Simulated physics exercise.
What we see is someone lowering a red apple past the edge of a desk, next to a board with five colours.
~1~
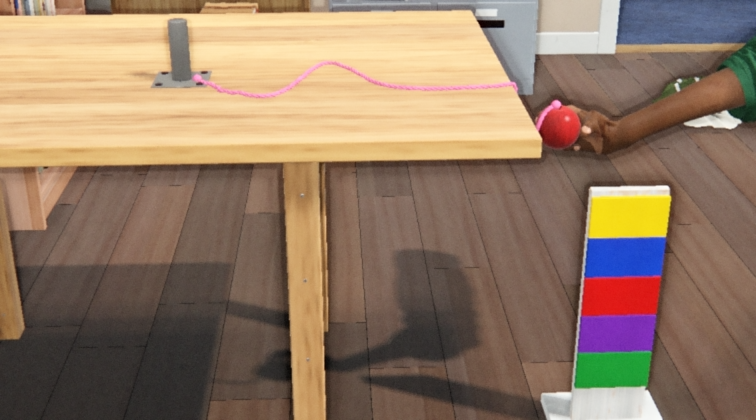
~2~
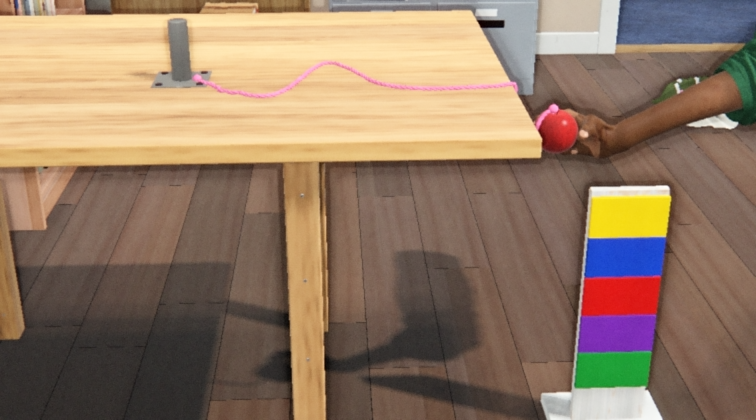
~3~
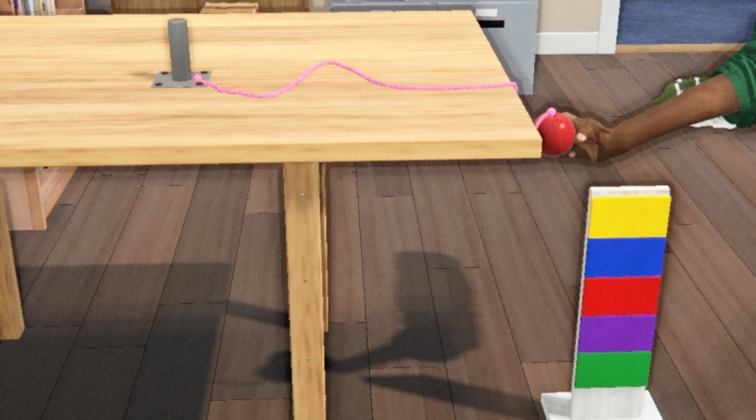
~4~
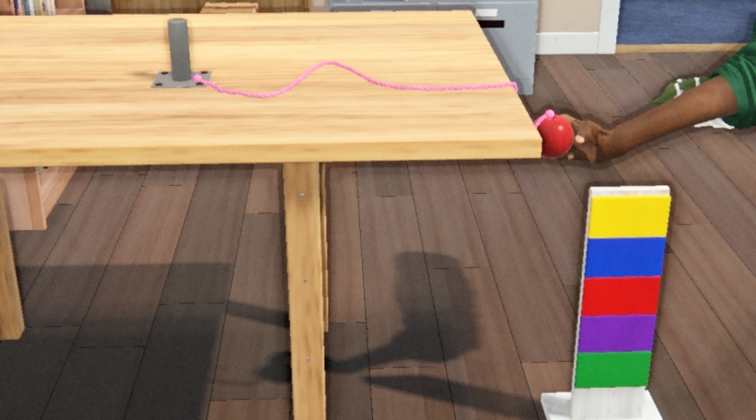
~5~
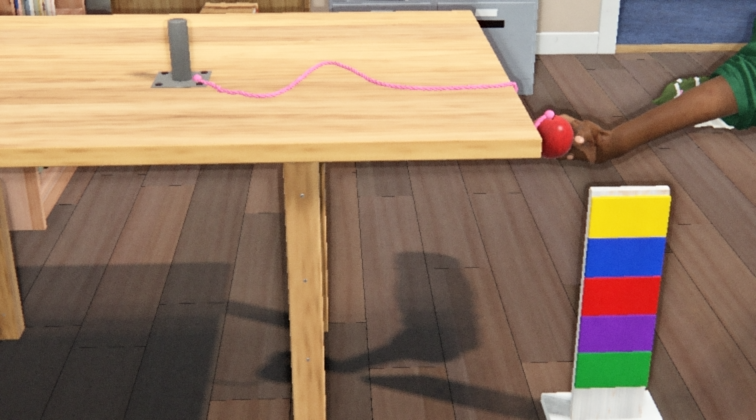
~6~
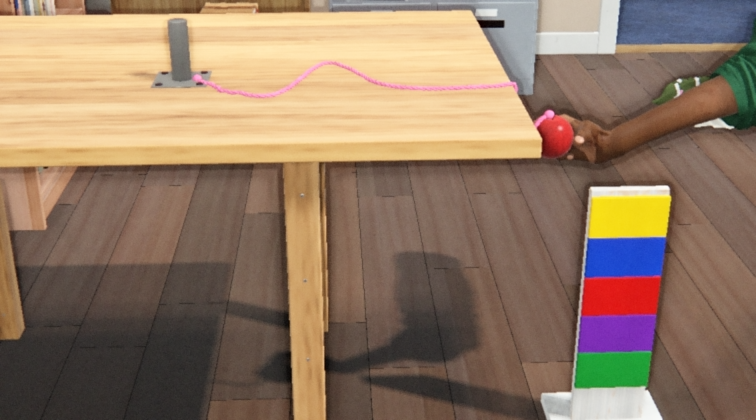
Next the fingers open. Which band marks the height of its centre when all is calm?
The purple one.
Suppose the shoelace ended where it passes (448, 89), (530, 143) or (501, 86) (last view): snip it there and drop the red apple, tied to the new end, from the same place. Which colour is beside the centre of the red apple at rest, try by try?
Try by try: Above them all; red; yellow.
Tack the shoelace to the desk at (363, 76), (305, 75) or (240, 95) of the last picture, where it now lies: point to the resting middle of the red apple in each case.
Try by try, around (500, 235), (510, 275) and (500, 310).
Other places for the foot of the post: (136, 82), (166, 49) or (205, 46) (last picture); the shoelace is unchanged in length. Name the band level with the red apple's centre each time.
It would be red; red; purple.
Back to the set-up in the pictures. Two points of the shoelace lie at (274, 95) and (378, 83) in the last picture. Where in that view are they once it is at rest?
They go to (308, 73) and to (503, 78).
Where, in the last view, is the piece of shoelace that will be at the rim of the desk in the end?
That spot is around (373, 81).
Soon after, apple near (487, 277); level with blue.
Then, apple near (481, 306); level with purple.
At rest, apple near (484, 316); level with purple. The shoelace holds its middle at purple.
